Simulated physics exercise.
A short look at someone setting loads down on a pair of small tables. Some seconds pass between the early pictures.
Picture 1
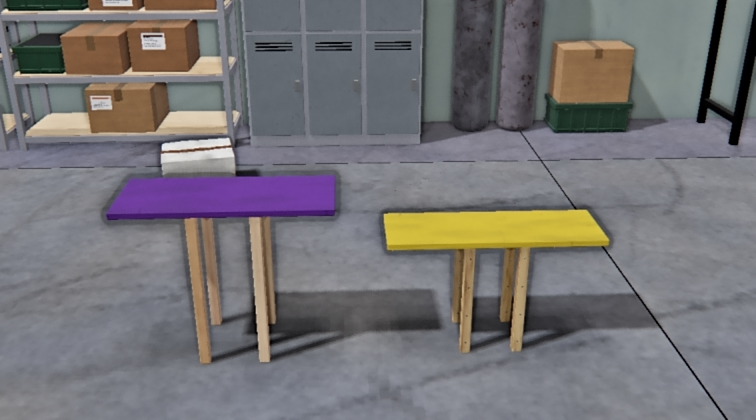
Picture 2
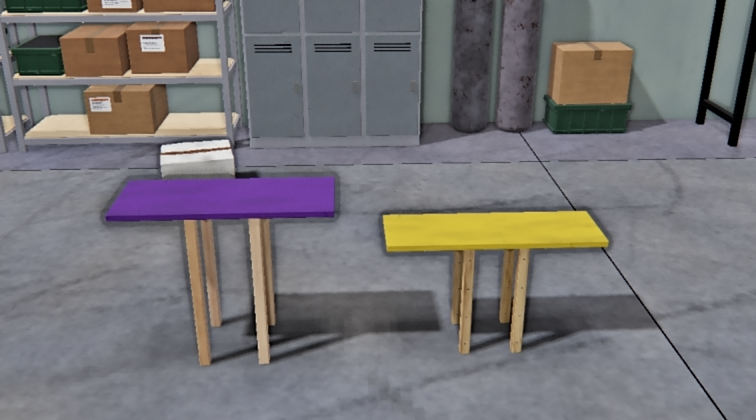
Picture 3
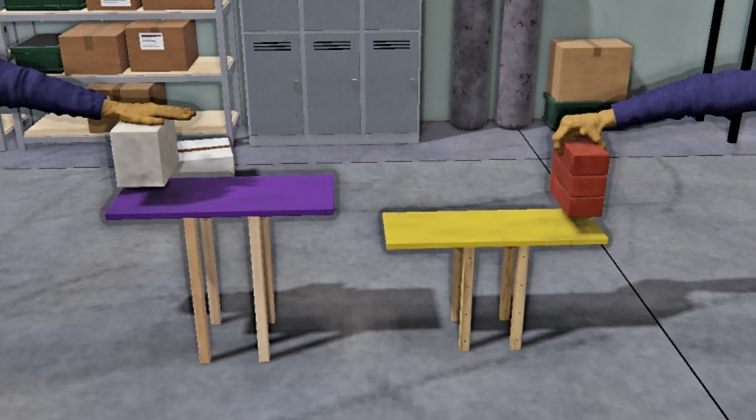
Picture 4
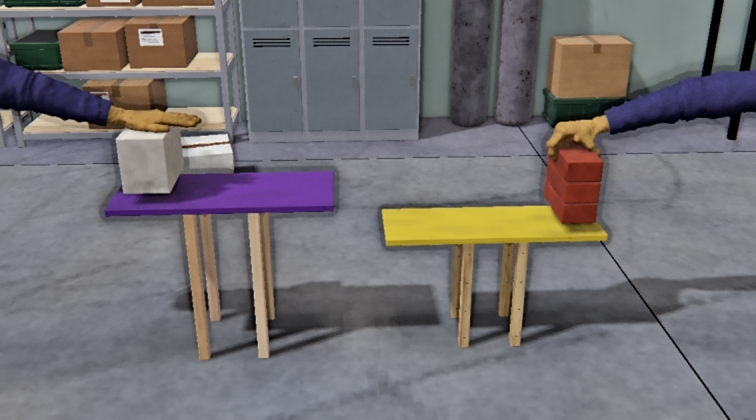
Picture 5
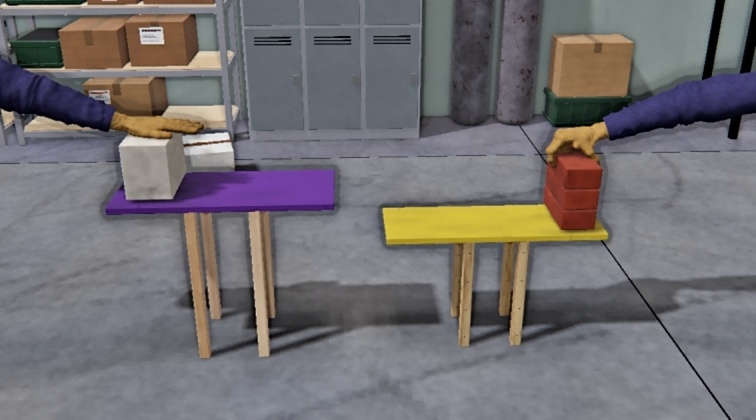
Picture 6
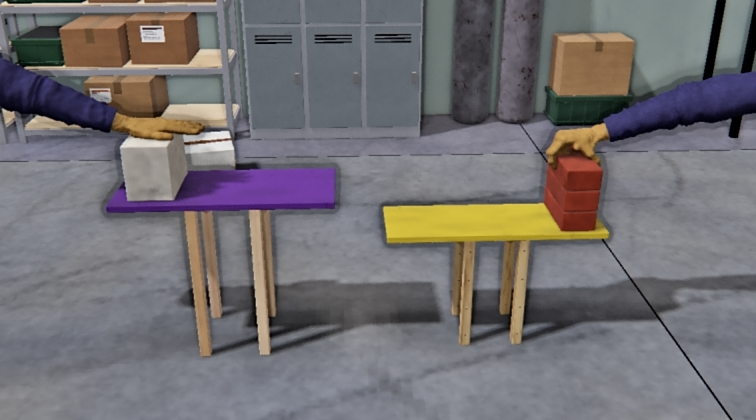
In a storage room with shelves and lockers, two gloved hands reach in from either side, lowering a pale block onto the left end of a purple table and stacked red bricks onto the right end of a yellow one, keeping hold.
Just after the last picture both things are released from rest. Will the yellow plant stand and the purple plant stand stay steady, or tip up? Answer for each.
As it turns out, the yellow plant stand tips up and the purple plant stand tips up.
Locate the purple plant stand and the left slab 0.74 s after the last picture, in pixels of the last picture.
The purple plant stand at (134, 197), the left slab at (60, 206).
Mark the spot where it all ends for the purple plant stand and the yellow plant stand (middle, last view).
First (63, 256), then (603, 248).
Then, 0.50 s on from there, yellow plant stand turned 33° from its first pose near (563, 223); purple plant stand turned 10° from its first pose near (197, 186).
Then, 0.74 s on from there, yellow plant stand turned 64° from its first pose near (612, 243); purple plant stand turned 31° from its first pose near (134, 197).
Then, 0.94 s on from there, yellow plant stand turned 58° from its first pose near (603, 248); purple plant stand turned 68° from its first pose near (58, 255).
In the end, the yellow plant stand goes over, near (603, 248); the purple plant stand goes over, near (63, 256).
